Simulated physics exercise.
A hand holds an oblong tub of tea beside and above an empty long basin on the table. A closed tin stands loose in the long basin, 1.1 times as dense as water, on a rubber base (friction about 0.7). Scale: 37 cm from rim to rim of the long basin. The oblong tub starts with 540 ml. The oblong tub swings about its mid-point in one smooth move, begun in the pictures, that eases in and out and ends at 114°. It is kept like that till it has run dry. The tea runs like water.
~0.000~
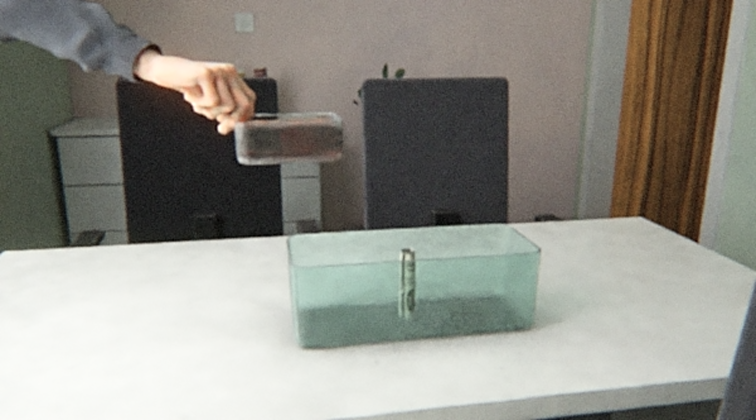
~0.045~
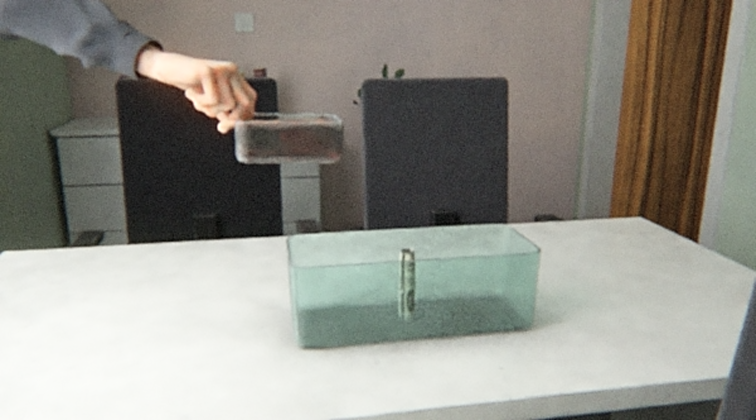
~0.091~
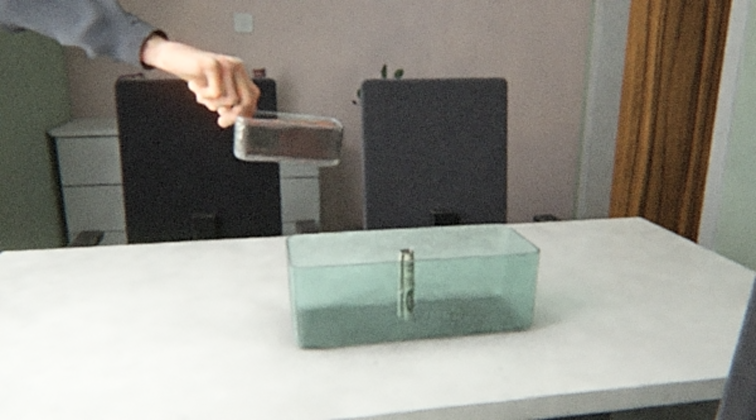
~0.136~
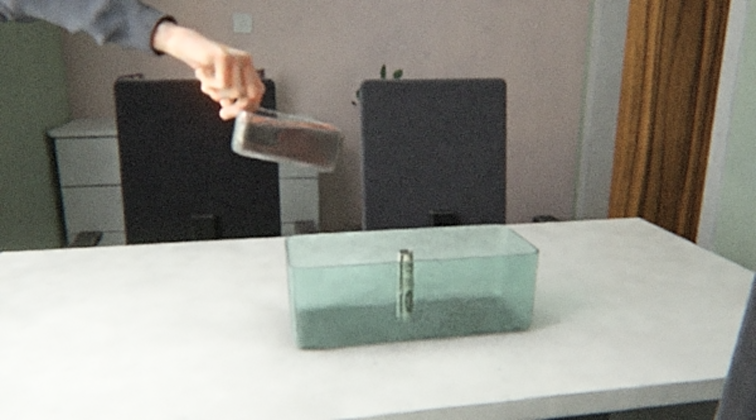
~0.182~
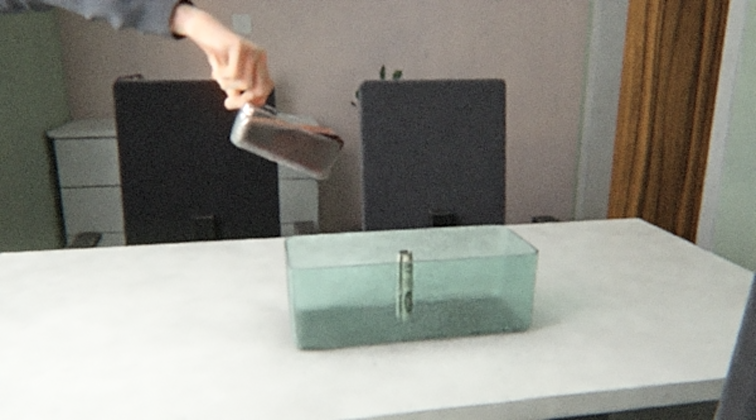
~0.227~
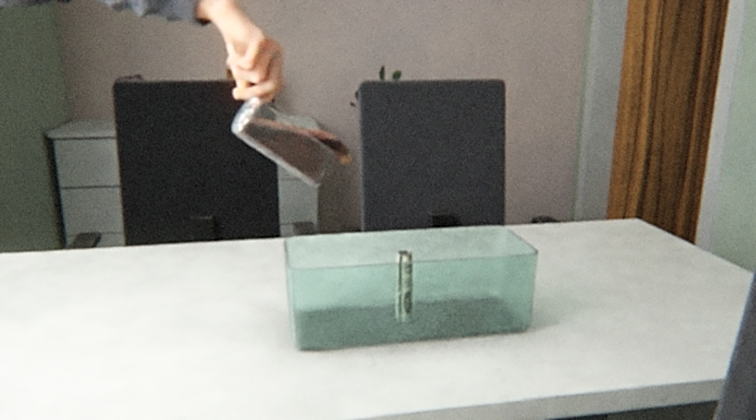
A hand tilts a small clear tub of dark liquid rightward above a long greenish basin.
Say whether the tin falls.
It topples.
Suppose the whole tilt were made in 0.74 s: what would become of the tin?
The tin falls.
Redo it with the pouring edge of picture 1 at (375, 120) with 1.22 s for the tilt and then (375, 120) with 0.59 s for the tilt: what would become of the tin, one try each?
First it remains upright; then it stays up.
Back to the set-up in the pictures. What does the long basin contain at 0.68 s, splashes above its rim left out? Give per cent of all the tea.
Some 94 per cent.
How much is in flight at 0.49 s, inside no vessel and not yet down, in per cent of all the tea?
About 44 per cent.
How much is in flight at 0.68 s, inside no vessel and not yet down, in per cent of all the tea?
About 3 per cent.
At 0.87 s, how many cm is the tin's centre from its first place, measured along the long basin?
Some 8 cm.
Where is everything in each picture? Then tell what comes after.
In the first frame, it leans 0°; its right rim is at (339, 119); the tea meets the walls at (238, 126) and (337, 123); the long basin's rim runs from (289, 252) to (525, 238); the tin's top is at (408, 254).
In the second frame, it leans 2°; its right rim is at (339, 120); the tea meets the walls at (239, 125) and (337, 124).
In the third frame, it leans 7°; its right rim is at (339, 125); the tea meets the walls at (238, 123) and (337, 126).
In the fourth frame, it leans 14°; its right rim is at (340, 132); the tea meets the walls at (238, 122) and (338, 129).
In the fifth frame, it leans 25°; its right rim is at (339, 142); the tea meets the walls at (238, 121) and (338, 136); 4 per cent is over the edge.
In the sixth frame, it leans 37°; its right rim is at (336, 154); the tea meets the walls at (236, 119) and (323, 137); 11 per cent is over the edge.
By 0.49 s the tilt is 105° and 6 per cent is still to pour; the tin stands where it began.
By 0.68 s the tilt is 114° and 0 per cent is still to pour; the tin leans 16°.
By 0.87 s the tilt is 114° and 0 per cent is still to pour; the tin lies on its side.
By 1.09 s the tilt is 114° and 0 per cent is still to pour; the tin lies on its side.
At rest the tin lies on its side.
